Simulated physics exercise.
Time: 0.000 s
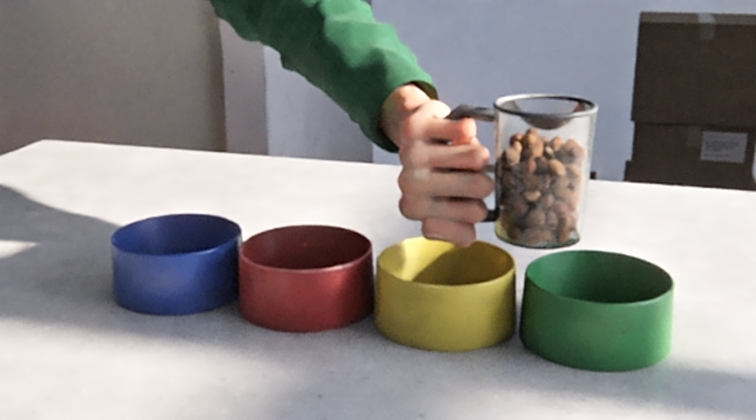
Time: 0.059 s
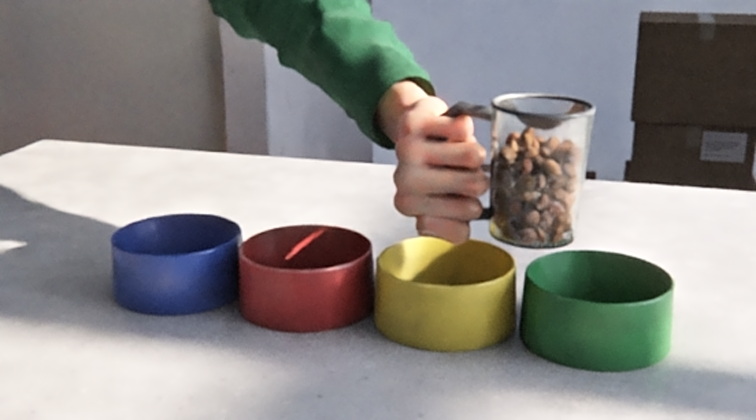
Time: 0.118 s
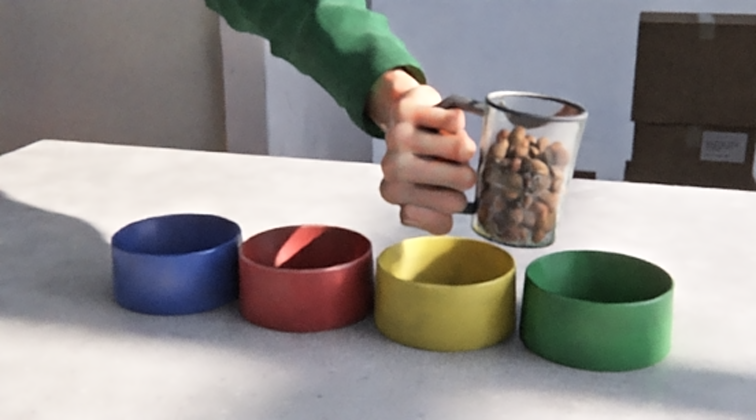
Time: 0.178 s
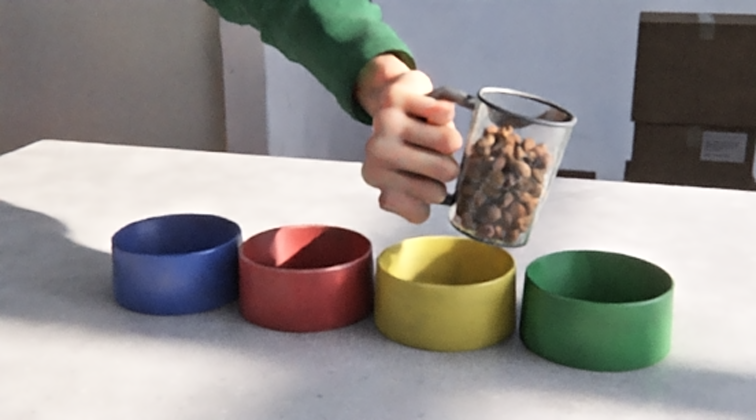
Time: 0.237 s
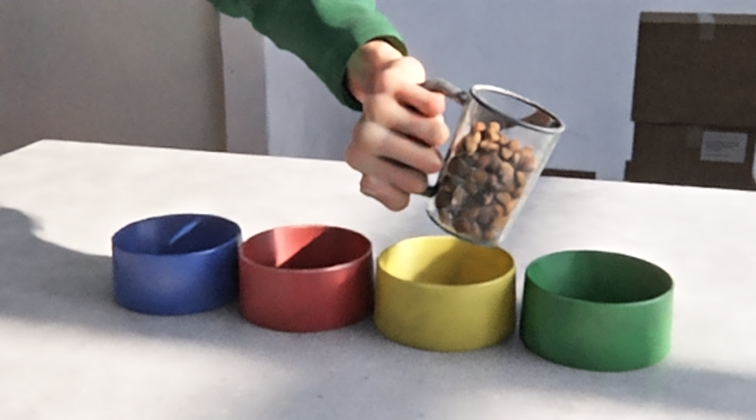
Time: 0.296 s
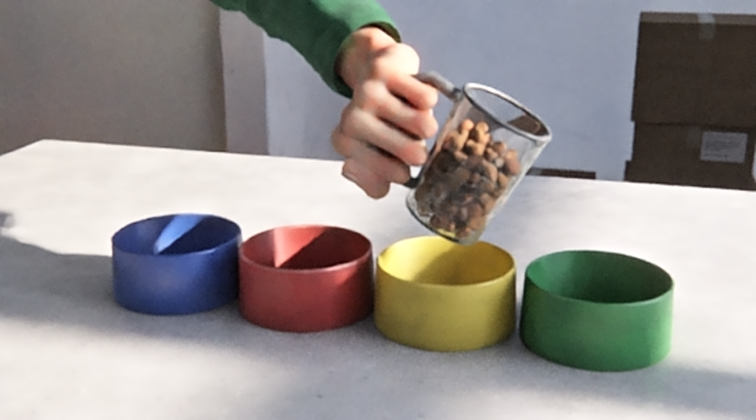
A hand in a green sleeve held a clear cup of brown kibble above four colored bowls on a table, then moved it a little to the left while tilting it toward the right.
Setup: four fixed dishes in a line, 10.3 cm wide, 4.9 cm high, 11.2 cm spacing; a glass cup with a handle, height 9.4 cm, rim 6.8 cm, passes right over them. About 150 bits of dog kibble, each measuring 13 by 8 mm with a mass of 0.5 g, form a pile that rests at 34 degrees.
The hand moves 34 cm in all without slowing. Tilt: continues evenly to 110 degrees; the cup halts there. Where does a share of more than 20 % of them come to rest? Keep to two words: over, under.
One by one: Red: Keeps more than a fifth, blue: Keeps more than a fifth, green: Keeps a fifth or less, yellow: Keeps a fifth or less, counter: Keeps a fifth or less.
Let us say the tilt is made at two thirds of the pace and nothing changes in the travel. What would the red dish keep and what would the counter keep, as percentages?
In that case you'd see red at 10 and the counter at 0.
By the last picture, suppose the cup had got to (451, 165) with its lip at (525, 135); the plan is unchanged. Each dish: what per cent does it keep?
Per cent kept: Red 20; blue 80; green 0; yellow 0.
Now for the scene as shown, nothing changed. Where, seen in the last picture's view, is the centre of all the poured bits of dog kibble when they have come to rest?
When it all comes to rest, the middle is near (281, 288).
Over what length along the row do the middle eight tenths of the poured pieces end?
It spans about 16 centimetres along the dishes.
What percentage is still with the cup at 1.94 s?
About 25 percent of the load.
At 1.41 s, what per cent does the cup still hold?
My estimate is about 50 per cent.
After 0.97 s, tilt 108 degrees; cup holds 90 %, red 5 %.
After 1.41 s, tilt 110 degrees; cup holds 50 %, red 45 %, yellow 5 %.
After 1.94 s, tilt 110 degrees; cup holds 25 %, red 45 %, blue 20 %, yellow 5 %.
In the end, at 2.8 s, red 45 %, blue 30 %, green 0 %, yellow 5 %, counter 5 %, cup 20 %.
